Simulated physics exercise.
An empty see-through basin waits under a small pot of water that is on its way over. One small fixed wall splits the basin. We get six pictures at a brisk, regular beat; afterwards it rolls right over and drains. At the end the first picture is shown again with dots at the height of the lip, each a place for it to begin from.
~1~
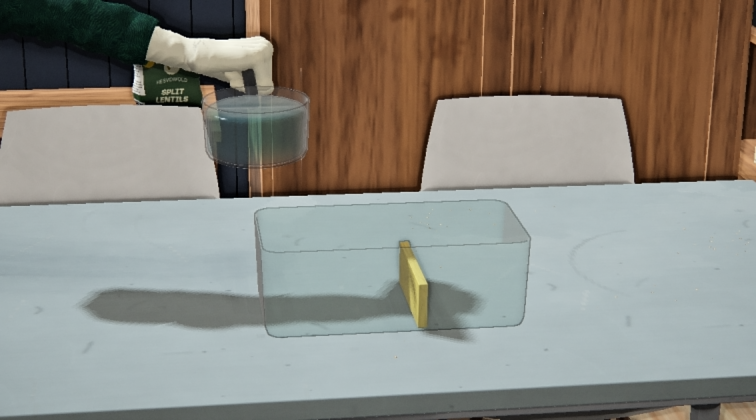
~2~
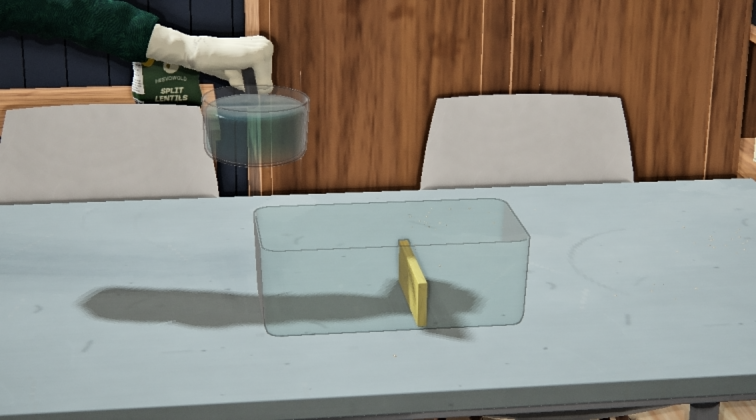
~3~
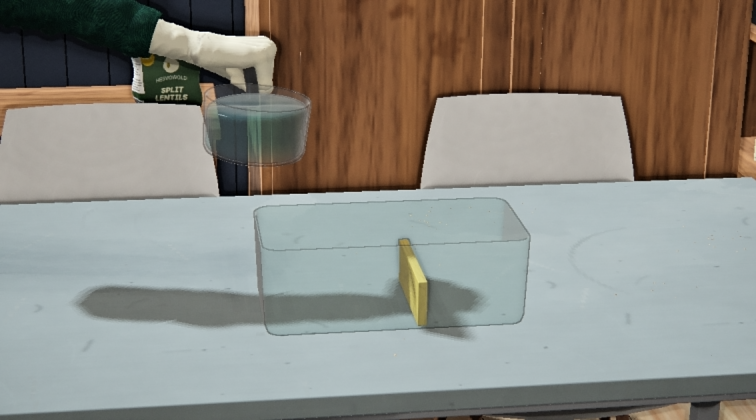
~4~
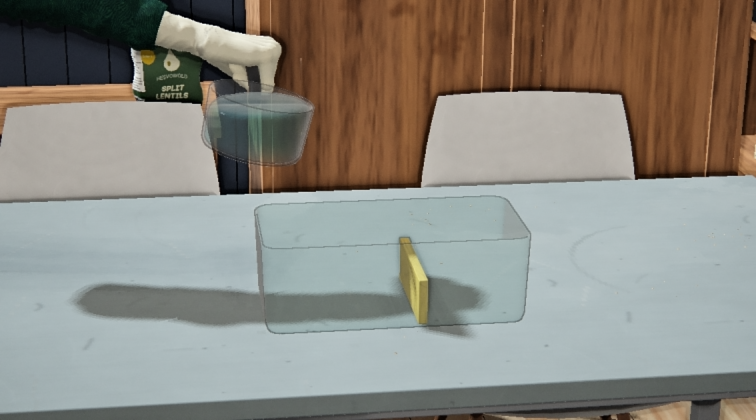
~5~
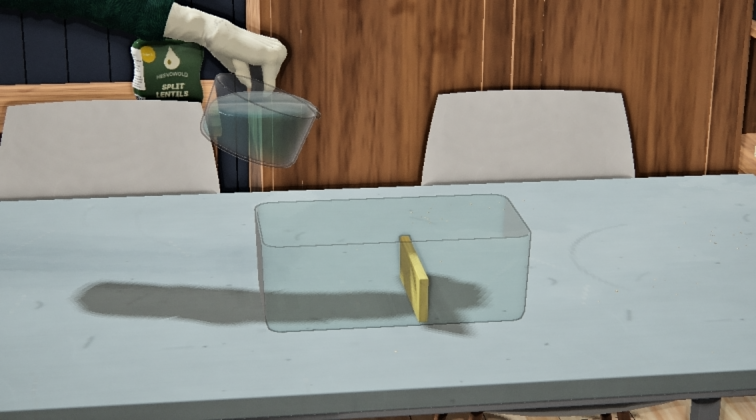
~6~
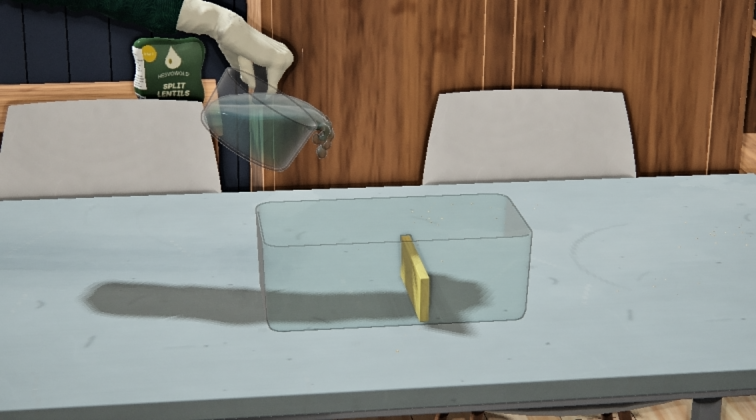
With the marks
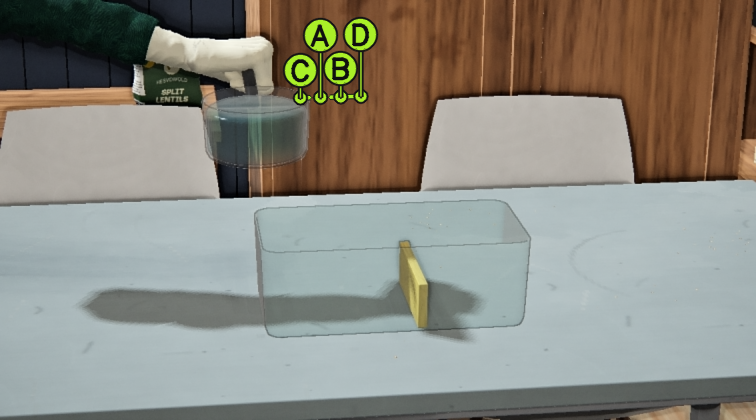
A small see-through pot of water, held by a white-gloved hand, hangs upright above the left side of a clear, empty basin with a yellow divider on a pale table. The hand then tilts the pot steadily to the right, and water slips over its lip in a short, thin trickle.
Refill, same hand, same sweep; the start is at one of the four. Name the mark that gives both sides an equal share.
Spot D does it best.
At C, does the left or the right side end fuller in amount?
The left one.
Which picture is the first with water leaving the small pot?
Picture 5.
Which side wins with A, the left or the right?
More ends on the left.
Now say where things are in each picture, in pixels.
Upright, lip at (306, 97); basin from (265, 336) to (524, 323); top of the wall at (413, 262); nothing has left yet.
Upright, lip at (306, 97); nothing has left yet.
Tipped about 6°, lip at (309, 100); nothing has left yet.
Tipped about 13°, lip at (312, 105); nothing has left yet.
Tipped about 22°, lip at (314, 112); water is over the lip, down to (314, 112).
Tipped about 33°, lip at (315, 122); water is over the lip, down to (322, 155).
On the marked copy, A at (320, 97); B at (340, 96); C at (300, 98); D at (360, 96).
Choosing A, about 98 % ends left of the wall and 2 % right of it.
Choosing B, about 88 % ends left of the wall and 11 % right of it.
Choosing C, about 97 % ends left of the wall and 2 % right of it.
Choosing D, about 52 % ends left of the wall and 47 % right of it.
